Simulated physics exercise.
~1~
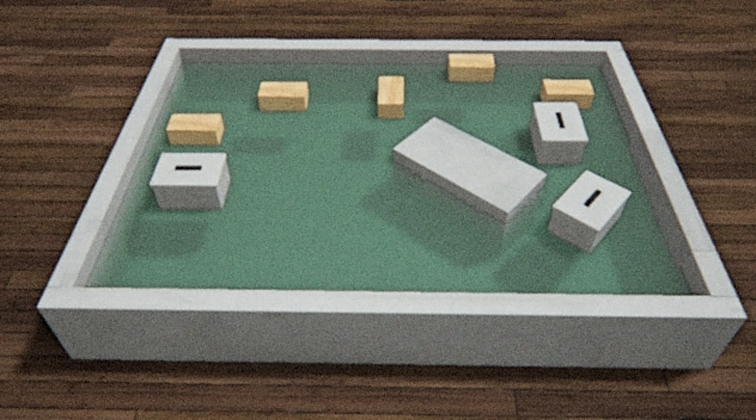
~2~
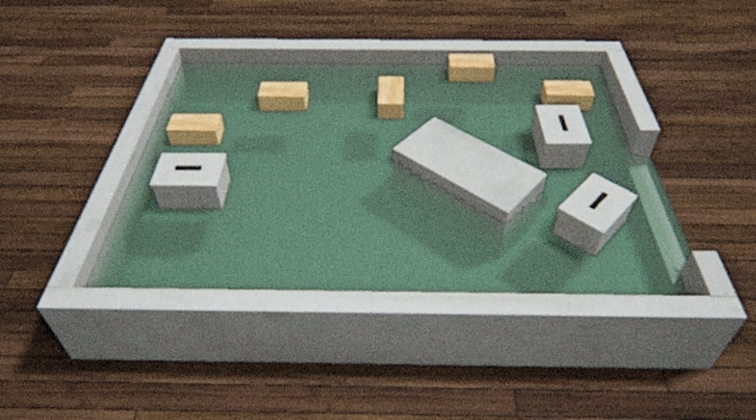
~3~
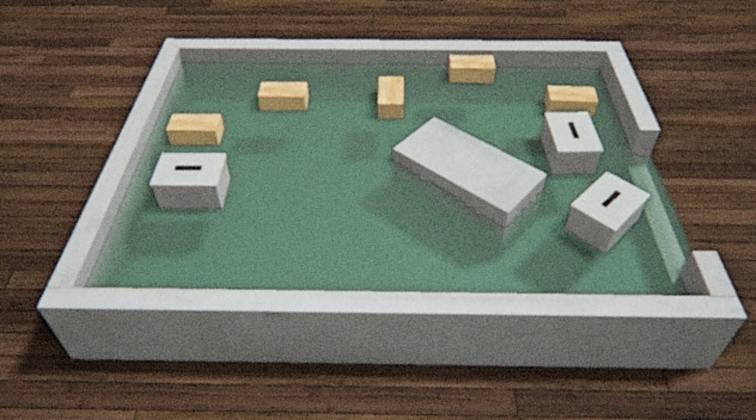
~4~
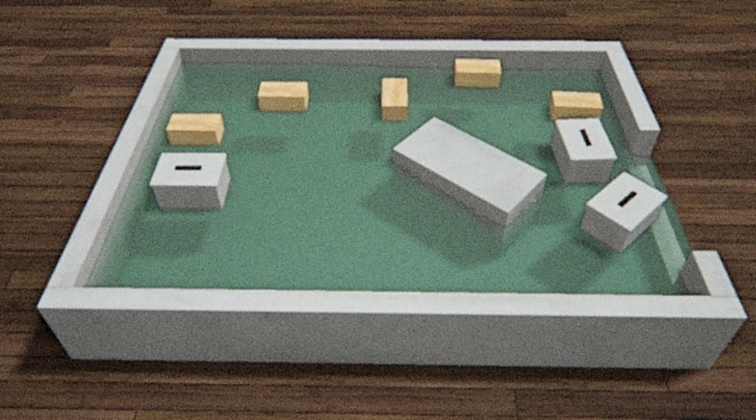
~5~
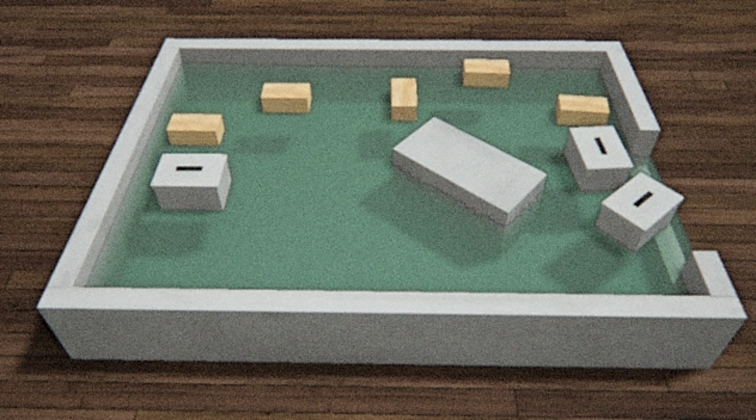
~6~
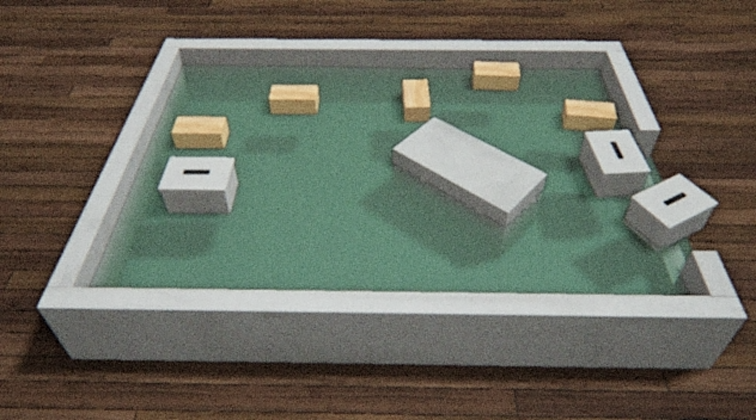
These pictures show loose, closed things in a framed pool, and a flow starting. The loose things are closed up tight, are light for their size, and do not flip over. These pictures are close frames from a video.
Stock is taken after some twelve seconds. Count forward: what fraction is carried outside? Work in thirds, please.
Watching it, I'd put the amount that escapes from a third to two thirds.
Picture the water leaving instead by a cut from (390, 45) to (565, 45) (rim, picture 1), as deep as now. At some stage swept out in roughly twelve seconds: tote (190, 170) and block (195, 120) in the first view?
Outcome by order: Not lost; not lost.
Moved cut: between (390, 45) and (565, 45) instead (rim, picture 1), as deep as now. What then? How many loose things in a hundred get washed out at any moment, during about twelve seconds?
Estimate: Near 50 %.
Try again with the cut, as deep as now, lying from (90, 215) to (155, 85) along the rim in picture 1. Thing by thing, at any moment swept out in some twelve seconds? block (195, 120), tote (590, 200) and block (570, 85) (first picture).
Okay, so: Makes it outside for the first, never exits for the second, never exits for the third.
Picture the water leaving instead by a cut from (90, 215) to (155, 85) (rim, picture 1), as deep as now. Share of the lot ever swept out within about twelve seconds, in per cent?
Roughly 40 in a hundred.
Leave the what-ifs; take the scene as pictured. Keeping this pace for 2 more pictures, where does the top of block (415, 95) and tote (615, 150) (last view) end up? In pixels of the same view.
Roughly at (445, 92) and (658, 162).
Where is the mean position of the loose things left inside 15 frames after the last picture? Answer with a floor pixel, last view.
Somewhere near (380, 166) in the last view.
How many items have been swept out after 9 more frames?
I reckon 3.
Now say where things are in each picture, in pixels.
The first picture shows a tote at (592, 199) floats; a tote at (560, 121), afloat; 0 of 8 have shifted.
The second picture shows a tote at (598, 202) floats, close to its start; a tote at (563, 124), afloat; 0 of 8 have shifted.
The third picture shows a tote at (611, 200), afloat, close to its start; a tote at (573, 131) floats, close to its start; 3 of 8 have shifted.
The fourth picture shows a tote at (627, 200), afloat, close to its start; a tote at (585, 139) floats, close to its start; 3 of 8 have shifted.
The fifth picture shows a tote at (643, 200) floats, close to its start; a tote at (600, 147) floats, close to its start; 5 of 8 have shifted.
The sixth picture shows a tote at (674, 200), afloat, a stride from its start; a tote at (617, 151) floats, a stride from its start; 6 of 8 have shifted.
A moment on, 1 of 8 are out; 7 afloat.
Next, 3 of 8 are out; 5 afloat.
Later, 3 of 8 are out; 5 afloat.
In the end, 3 of 8 are out; 5 afloat.
